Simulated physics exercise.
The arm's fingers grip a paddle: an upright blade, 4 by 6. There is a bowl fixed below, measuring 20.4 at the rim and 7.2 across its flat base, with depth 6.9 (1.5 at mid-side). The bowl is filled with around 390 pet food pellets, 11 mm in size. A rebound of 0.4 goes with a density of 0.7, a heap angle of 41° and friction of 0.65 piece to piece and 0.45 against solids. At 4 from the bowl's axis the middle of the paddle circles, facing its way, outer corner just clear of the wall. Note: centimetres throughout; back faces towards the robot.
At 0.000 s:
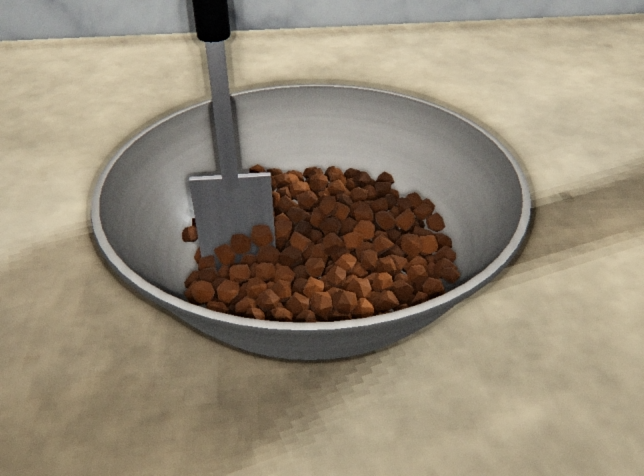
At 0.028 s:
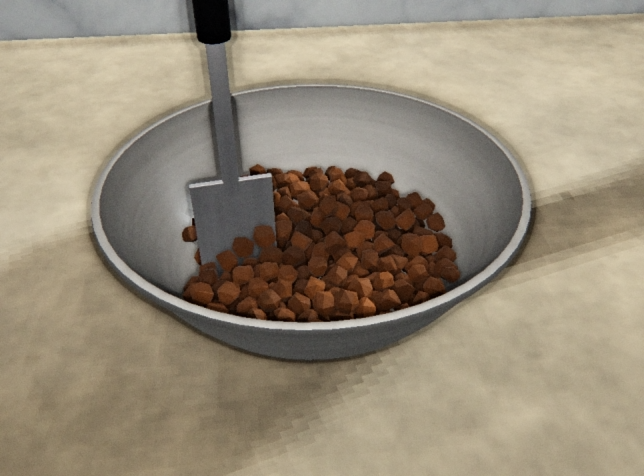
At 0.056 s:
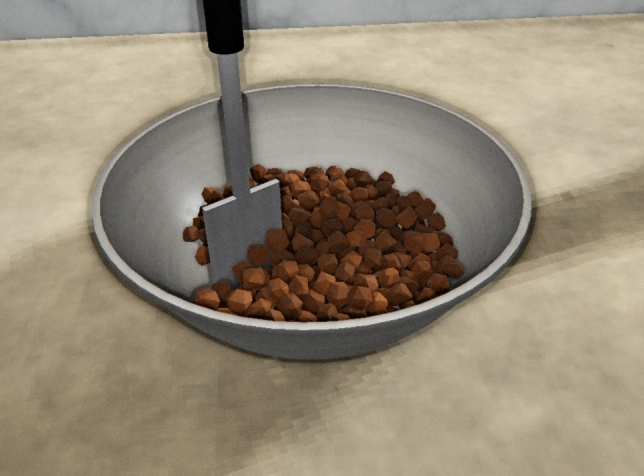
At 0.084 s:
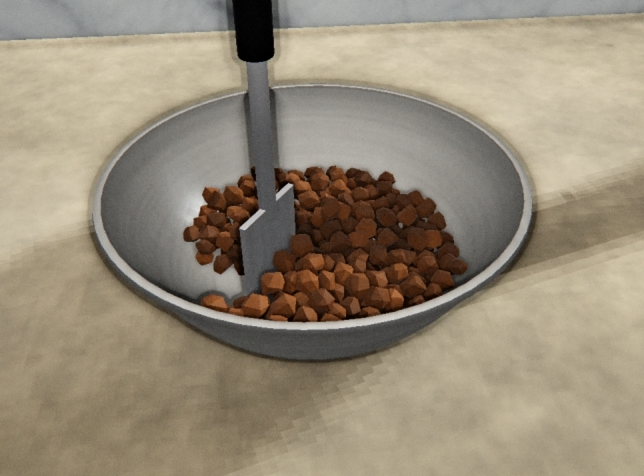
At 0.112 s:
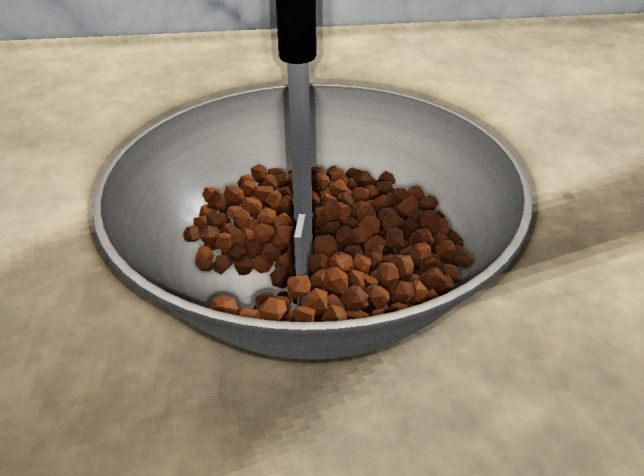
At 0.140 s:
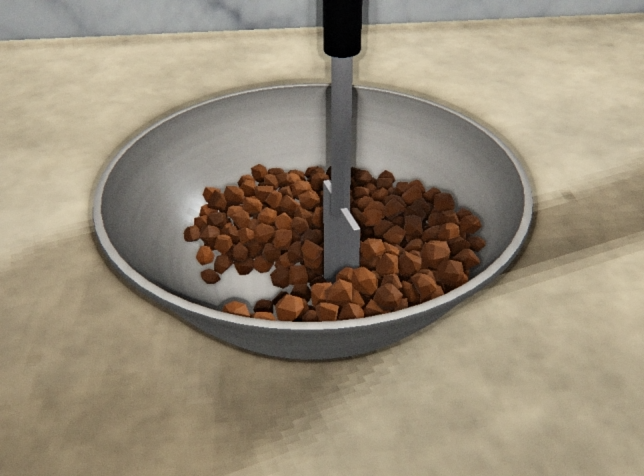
A wide grey metal bowl sits on a mottled beige countertop with a strip of pale marble behind it, seen from above at an angle by a still camera. Reddish-brown pellets lie heaped inside, and a black-handled grey paddle stands upright at the left. The paddle barely shifts, then sweeps rightward through the pellets, turning edge-on and pushing them aside, baring some bowl floor.
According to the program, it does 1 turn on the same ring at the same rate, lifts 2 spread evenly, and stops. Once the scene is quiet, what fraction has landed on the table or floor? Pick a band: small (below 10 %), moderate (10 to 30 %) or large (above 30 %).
Small, below 10 %.
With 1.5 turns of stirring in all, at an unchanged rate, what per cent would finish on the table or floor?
About 5 per cent.
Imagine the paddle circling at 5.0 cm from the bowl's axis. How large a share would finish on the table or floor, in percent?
Around 5 in a hundred.
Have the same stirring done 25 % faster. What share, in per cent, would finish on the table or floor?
In that case it comes to around 15 percent.
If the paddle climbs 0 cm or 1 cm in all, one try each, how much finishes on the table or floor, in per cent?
Estimates: 5 % then 10 %.
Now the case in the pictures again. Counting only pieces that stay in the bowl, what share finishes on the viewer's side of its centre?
I'd put it at roughly 45 per cent.
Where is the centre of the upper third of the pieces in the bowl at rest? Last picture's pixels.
Near (279, 204).
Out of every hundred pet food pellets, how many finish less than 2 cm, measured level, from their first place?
Near 20 % of the pieces.
By 0.25 s, 199° round, highest piece 9 above the table; 385 in the bowl, 4 in flight or on the tool.
By 0.36 s, 295° round, highest piece 9 above the table; 379 in the bowl, 5 on the table or floor, 5 in flight or on the tool.
By 0.62 s, 0° round, highest piece 6 above the table; 364 in the bowl, 25 on the table or floor.
By 1.32 s, 0° round, highest piece 6 above the table; 364 in the bowl, 25 on the table or floor.
Final count, 364 in the bowl, 25 on the table or floor. That is 6 % on the table or floor.
